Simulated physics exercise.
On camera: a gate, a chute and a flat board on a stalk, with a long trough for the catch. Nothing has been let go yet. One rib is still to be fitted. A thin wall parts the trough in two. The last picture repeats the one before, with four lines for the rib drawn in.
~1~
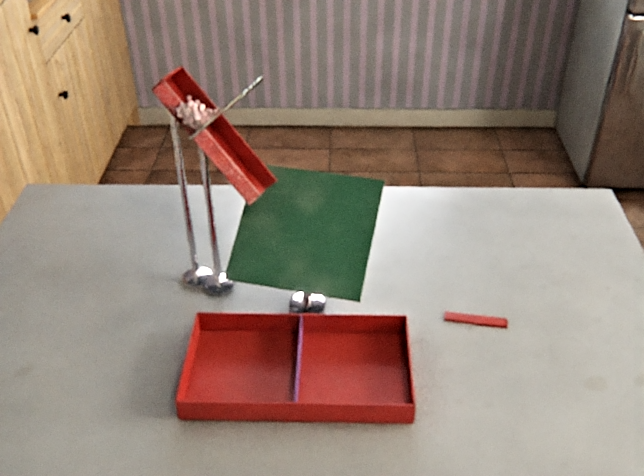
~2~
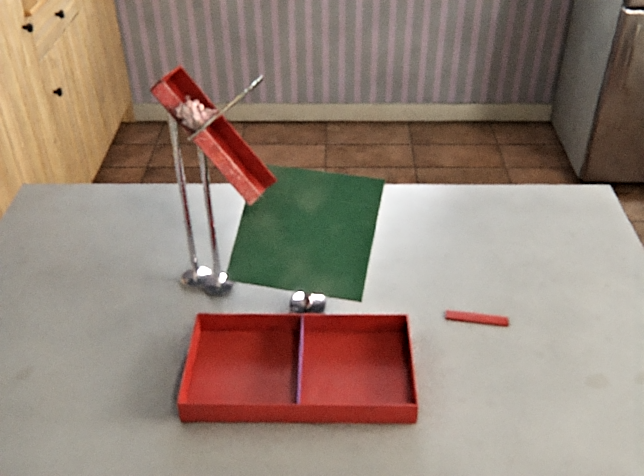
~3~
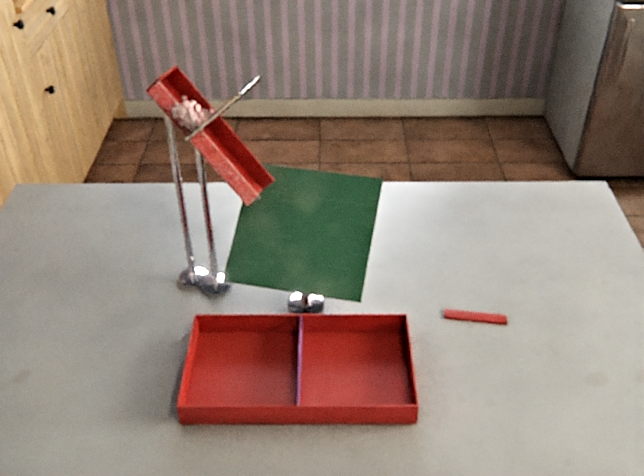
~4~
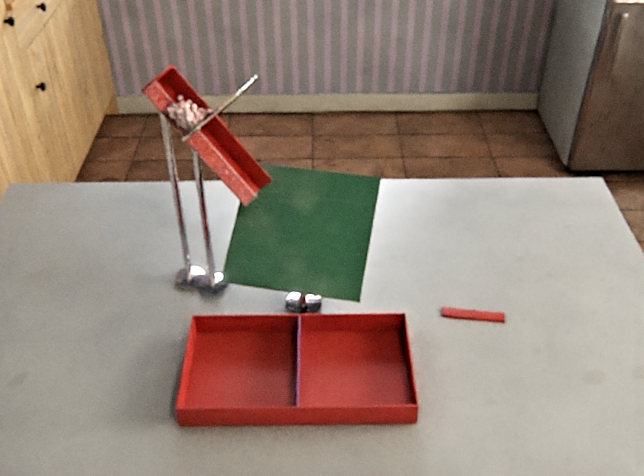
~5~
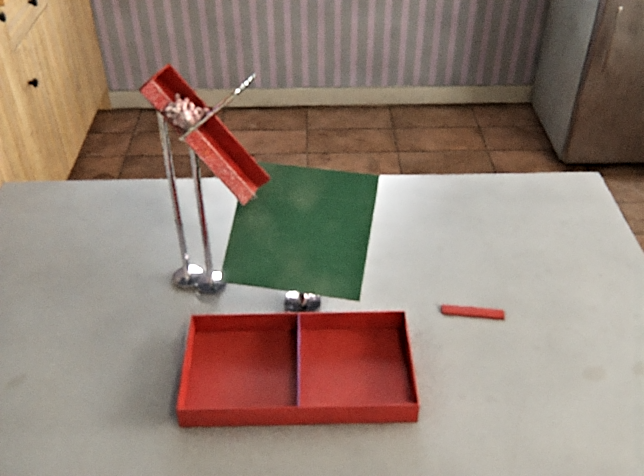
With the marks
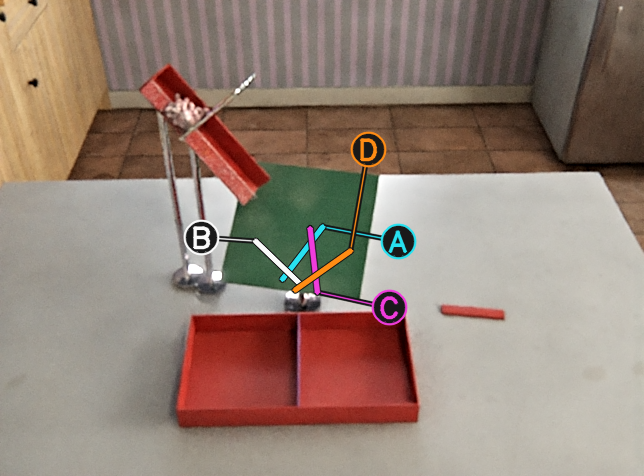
On a grey kitchen table, a tilted red chute holding pale beads stands still by a green board and divided red trough.
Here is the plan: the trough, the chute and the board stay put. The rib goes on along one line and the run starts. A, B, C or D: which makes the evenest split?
Use line C.
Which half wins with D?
Left.
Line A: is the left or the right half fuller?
The left half.
On the marked copy, line A from (322, 226) to (282, 279); line B from (255, 241) to (301, 285); line C from (310, 228) to (317, 292); line D from (350, 250) to (295, 290).
For line A, of what is caught, nearly all in the left half, a stray few in the right.
For line B, of what is caught, none in the left half, all in the right.
For line C, of what is caught, about half in the left half, about half in the right.
For line D, of what is caught, nearly all in the left half, a small part in the right.
